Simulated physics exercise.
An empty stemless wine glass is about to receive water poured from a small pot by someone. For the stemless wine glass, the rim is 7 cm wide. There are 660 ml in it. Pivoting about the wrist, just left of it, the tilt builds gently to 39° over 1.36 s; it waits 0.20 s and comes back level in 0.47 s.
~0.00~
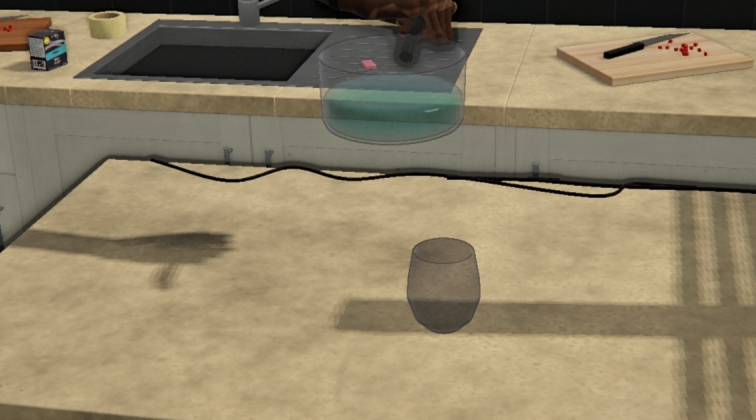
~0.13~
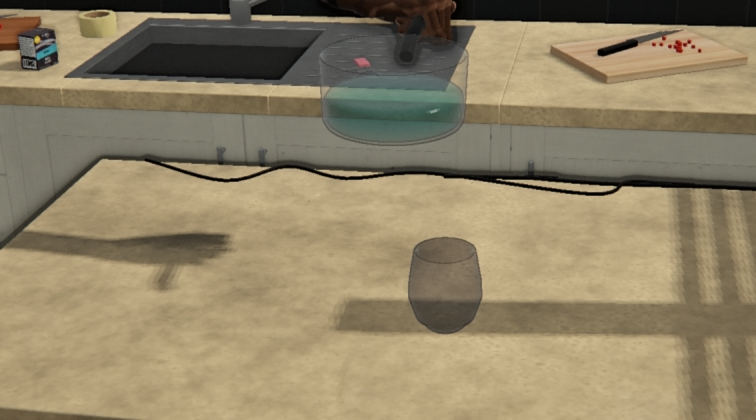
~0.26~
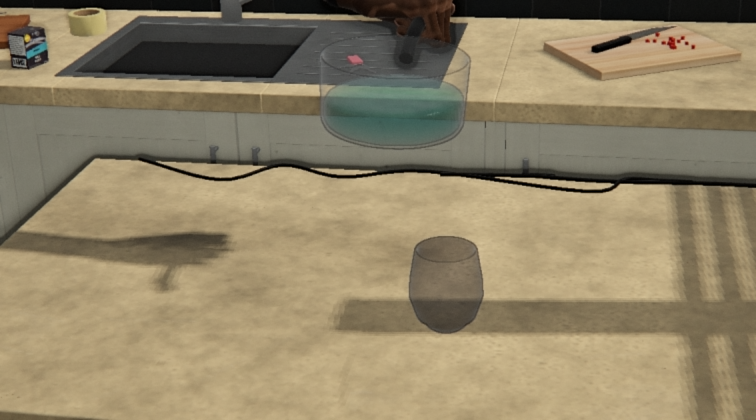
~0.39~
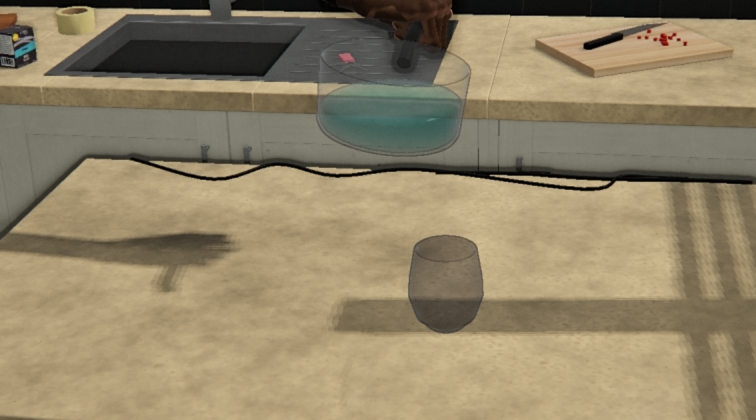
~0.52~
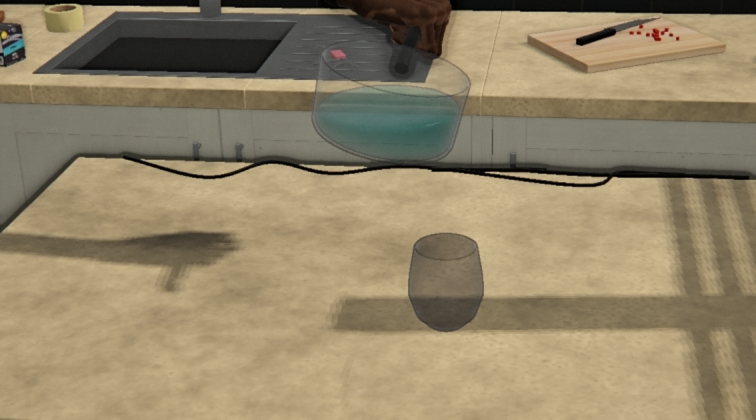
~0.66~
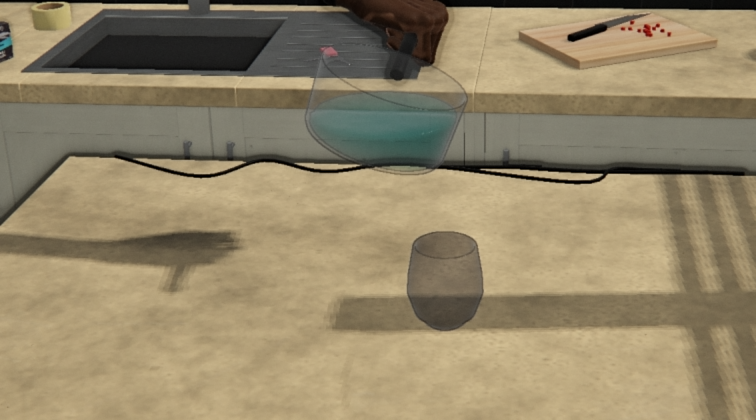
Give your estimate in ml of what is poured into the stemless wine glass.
I would say around 40 ml.
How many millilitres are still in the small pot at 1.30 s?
Volume remaining: Near 630 ml.
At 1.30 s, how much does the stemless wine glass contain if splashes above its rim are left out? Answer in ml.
That amounts to around 5 ml.
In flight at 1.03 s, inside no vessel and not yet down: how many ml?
About 0 ml.
After 1.03 s the tilt is 33° and the stemless wine glass has 0 ml, the small pot 660 ml, and 0 ml is on the work surface.
After 1.30 s the tilt is 39° and the stemless wine glass has 5 ml, the small pot 630 ml, and 0 ml is on the work surface.
After 1.58 s the tilt is 39° and the stemless wine glass has 30 ml, the small pot 585 ml, and 5 ml is on the work surface.
After 1.89 s the tilt is 8° and the stemless wine glass has 40 ml, the small pot 585 ml, and 40 ml is on the work surface.
In the end the stemless wine glass has 40 ml, the small pot 585 ml, and 40 ml is on the work surface.
